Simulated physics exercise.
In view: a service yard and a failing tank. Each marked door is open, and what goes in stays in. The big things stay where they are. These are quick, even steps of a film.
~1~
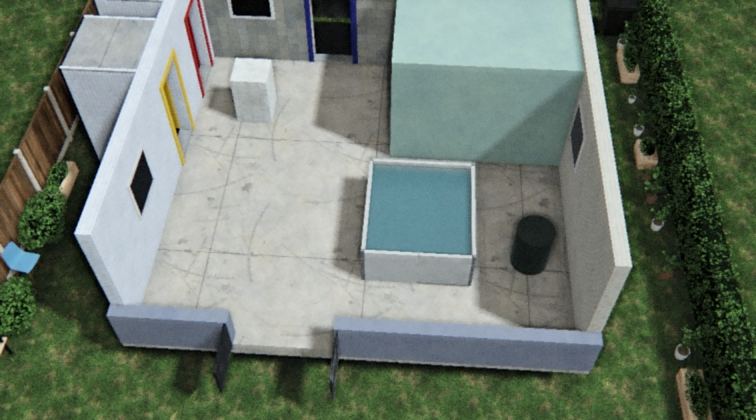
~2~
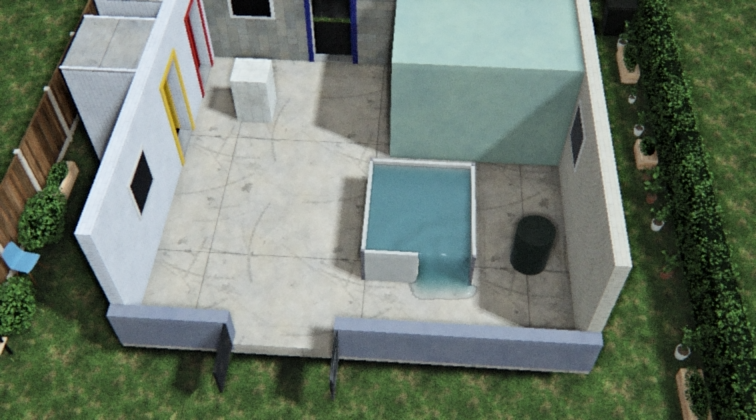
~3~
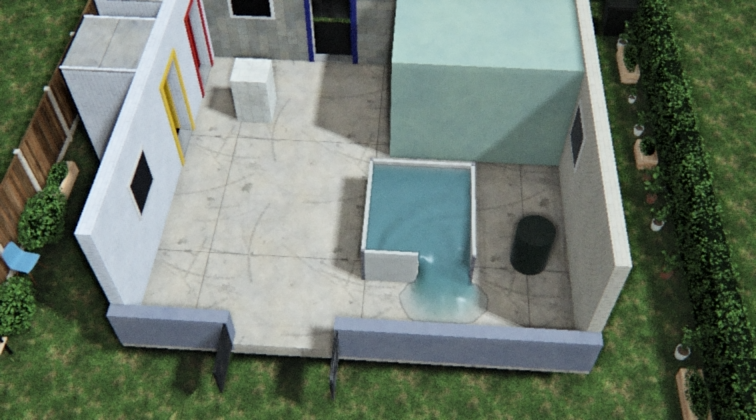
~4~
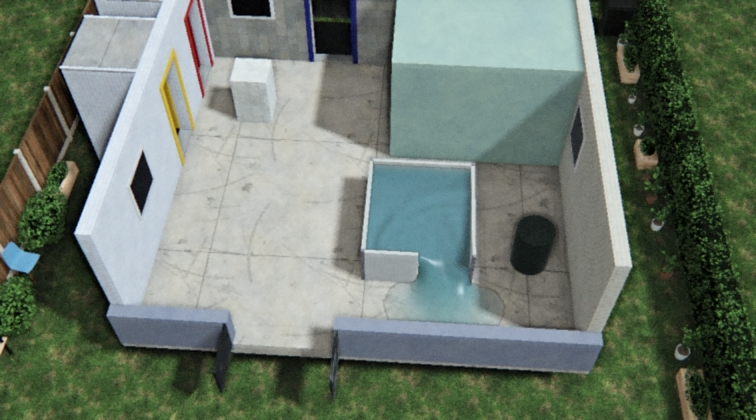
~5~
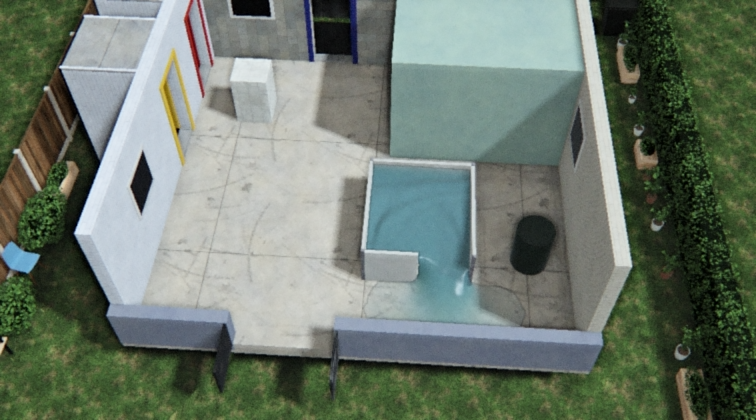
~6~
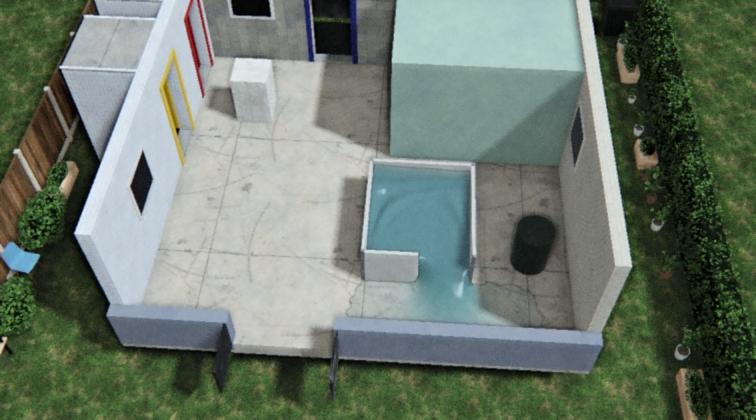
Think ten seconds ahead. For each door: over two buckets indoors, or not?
The red door admits no more than that; the blue door admits no more than that; the yellow door admits no more than that.
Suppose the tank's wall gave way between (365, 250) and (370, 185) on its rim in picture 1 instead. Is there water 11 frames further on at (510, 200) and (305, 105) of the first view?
As listed: Dry, not flooded.
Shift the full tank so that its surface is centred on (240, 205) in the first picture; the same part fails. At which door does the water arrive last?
That is the blue door.
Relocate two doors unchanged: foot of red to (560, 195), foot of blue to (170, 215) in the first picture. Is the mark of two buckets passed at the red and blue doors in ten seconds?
Red passes that mark, blue goes over.
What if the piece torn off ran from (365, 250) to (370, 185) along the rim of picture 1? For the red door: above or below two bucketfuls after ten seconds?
One by one: The red door floods.
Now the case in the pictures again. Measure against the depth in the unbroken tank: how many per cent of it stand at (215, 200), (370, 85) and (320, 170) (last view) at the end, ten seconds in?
In that order: 10, 4 and 4 per cent.
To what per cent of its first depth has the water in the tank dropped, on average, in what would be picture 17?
Close to 54 %.
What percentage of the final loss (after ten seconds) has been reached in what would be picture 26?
Some 35 per cent.
A moment on, water covers 15 % of the floor; the red door not reached, the blue door not reached, the yellow door not reached.
Next, water covers 30 % of the floor; the red door not reached, the blue door not reached, the yellow door not reached.
Then, water covers 55 % of the floor; the red door not reached, the blue door not reached, the yellow door not reached.
Later, water covers 80 % of the floor; the red door wet at the sill, nothing in, the blue door not reached, the yellow door wet at the sill, nothing in.
In the end, water covers 95 % of the floor; the red door under two buckets in, the blue door wet at the sill, nothing in, the yellow door wet at the sill, nothing in.
